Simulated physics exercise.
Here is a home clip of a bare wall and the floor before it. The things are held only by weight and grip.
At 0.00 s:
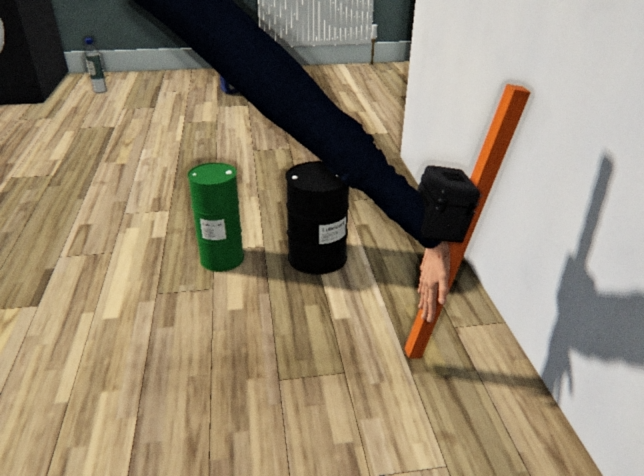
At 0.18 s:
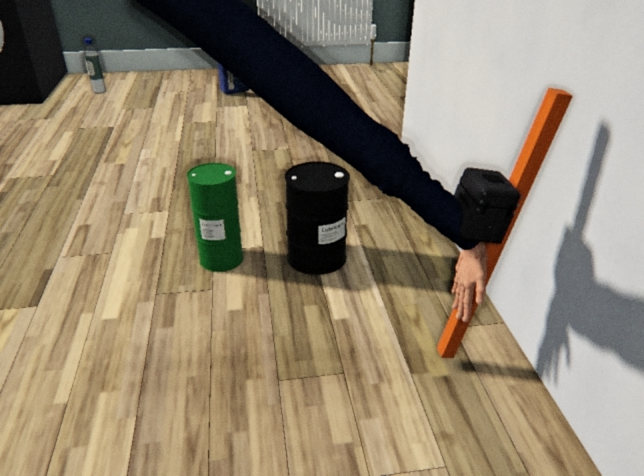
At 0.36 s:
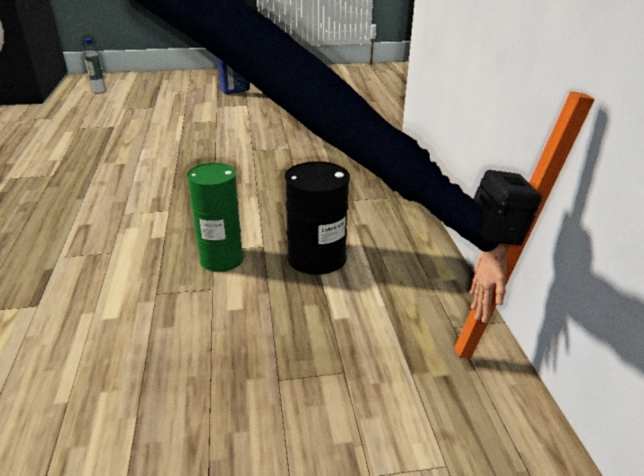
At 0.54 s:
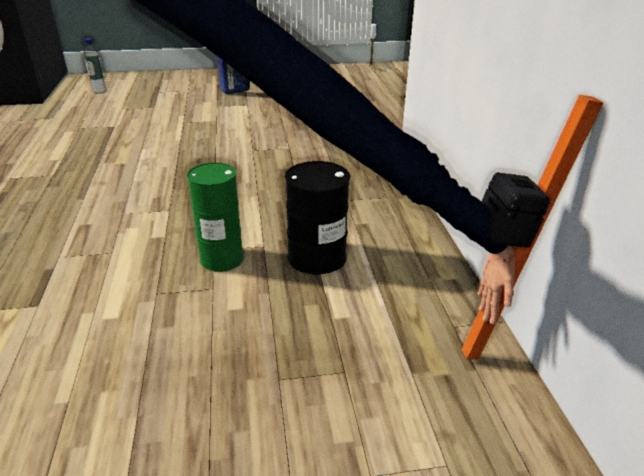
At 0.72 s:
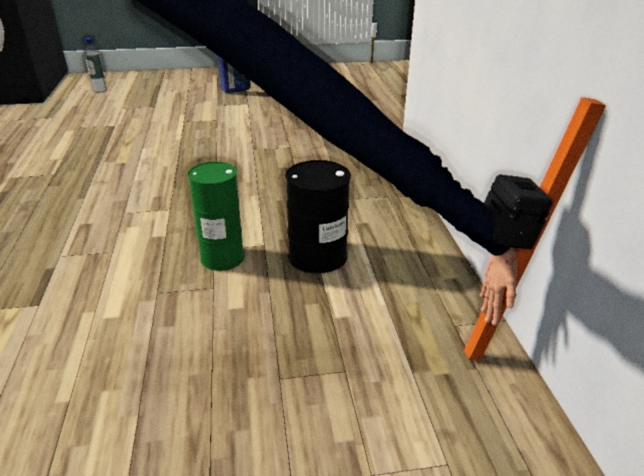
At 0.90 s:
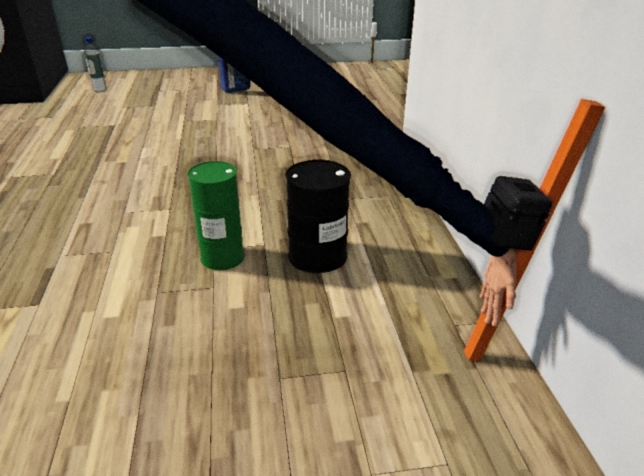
On a wooden floor beside a bare wall, a dark-sleeved arm reaches down to a slanted orange pole, with a green canister and a black one standing nearby. The hand moves the pole a short way right until it leans on the wall, then stays on it, nearly still.
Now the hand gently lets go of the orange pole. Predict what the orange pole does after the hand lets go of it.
It stays in place.
Around 1.30 s, nothing moves.
Around 1.80 s, orange pole resting near (524, 248).
Finally (2.2 s), all 3 still in place. Final places as the last picture's camera would see them, orange pole near (524, 248). The pole remains leaning.
